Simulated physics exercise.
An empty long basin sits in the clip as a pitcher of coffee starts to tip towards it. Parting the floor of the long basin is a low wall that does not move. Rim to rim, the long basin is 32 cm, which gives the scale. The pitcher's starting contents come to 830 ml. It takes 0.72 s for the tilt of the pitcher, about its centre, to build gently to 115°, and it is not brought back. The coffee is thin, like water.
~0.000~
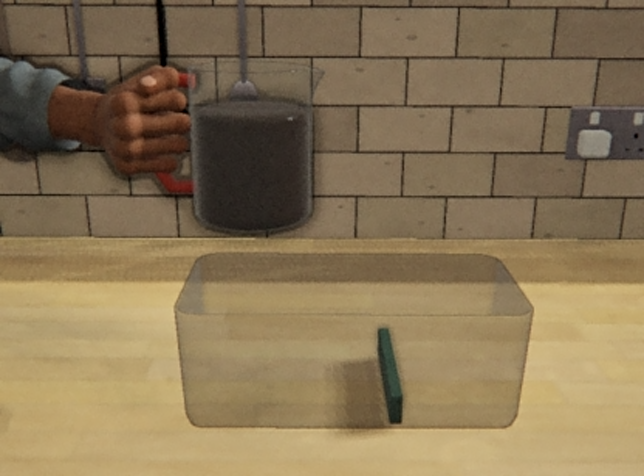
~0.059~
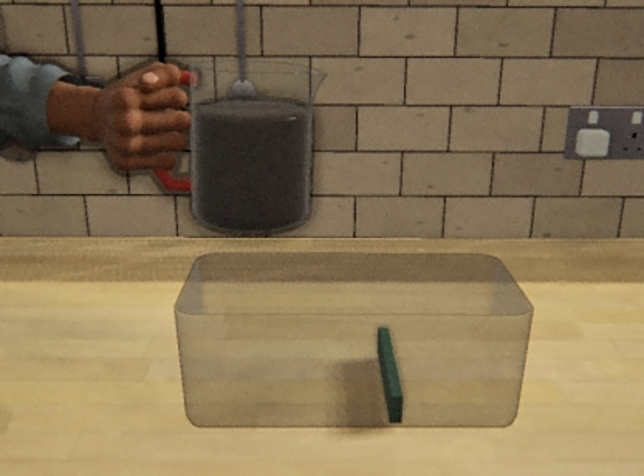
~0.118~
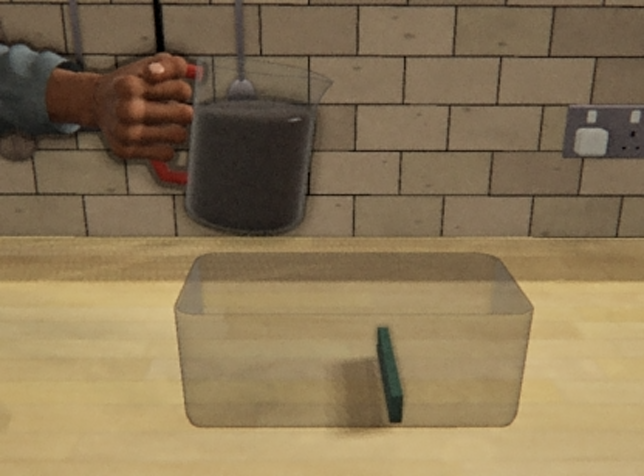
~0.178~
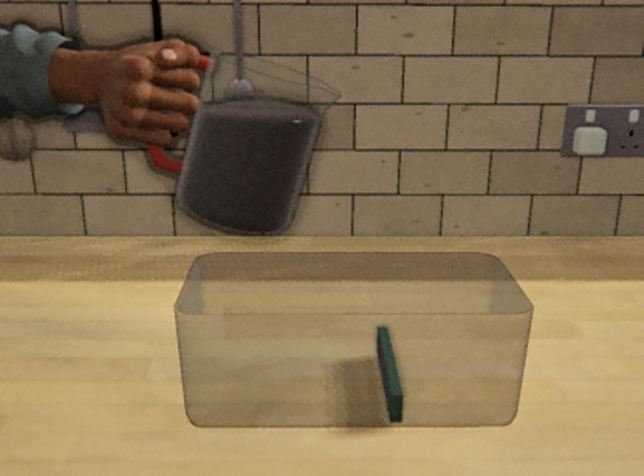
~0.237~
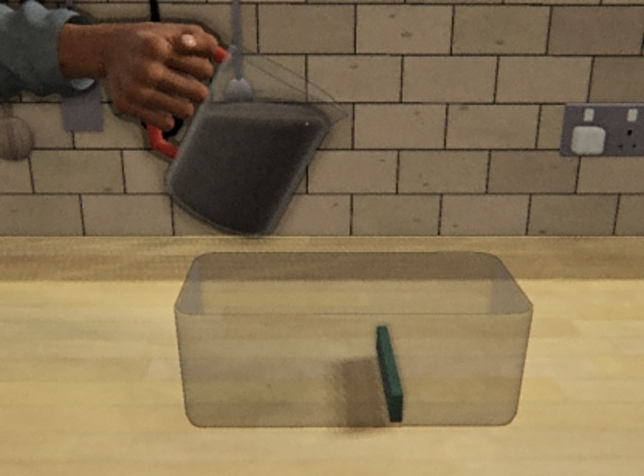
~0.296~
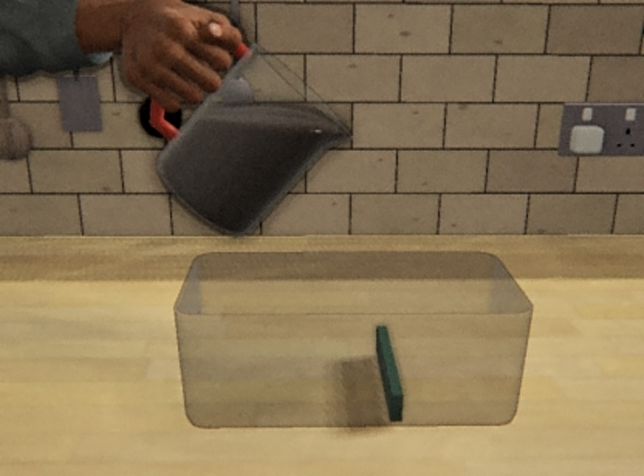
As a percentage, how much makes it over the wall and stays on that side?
Some 47 per cent makes it over and stays.
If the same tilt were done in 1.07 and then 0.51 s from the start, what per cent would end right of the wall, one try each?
In order, 50 and 40 per cent.
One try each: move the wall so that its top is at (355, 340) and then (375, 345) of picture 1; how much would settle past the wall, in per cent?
Try 1: 90 %; try 2: 65 %.
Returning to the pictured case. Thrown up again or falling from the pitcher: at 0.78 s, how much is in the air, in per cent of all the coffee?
Some 12 per cent.
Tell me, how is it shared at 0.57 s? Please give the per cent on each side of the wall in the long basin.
Around 3 on the left side and 12 on the right side.
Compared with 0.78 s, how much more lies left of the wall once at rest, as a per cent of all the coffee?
It comes to about 20 per cent.
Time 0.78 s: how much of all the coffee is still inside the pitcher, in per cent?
Some 14 per cent.
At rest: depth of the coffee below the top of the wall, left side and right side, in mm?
Left about 16 mm, while the right is about 6 mm.
Then, 0.57 s in, the tilt is 104° and 62 per cent is still to pour, 3 is left of the wall and 12 right of it.
Then, 0.78 s in, the tilt is 115° and 13 per cent is still to pour, 31 is left of the wall and 44 right of it.
Then, 0.99 s in, the tilt is 115° and 1 per cent is still to pour, 47 is left of the wall and 49 right of it.
Then, 1.22 s in, the tilt is 115° and 0 per cent is still to pour, 51 is left of the wall and 47 right of it.
Finally, 51 per cent lies left of the wall, 47 right of it and 2 outside.
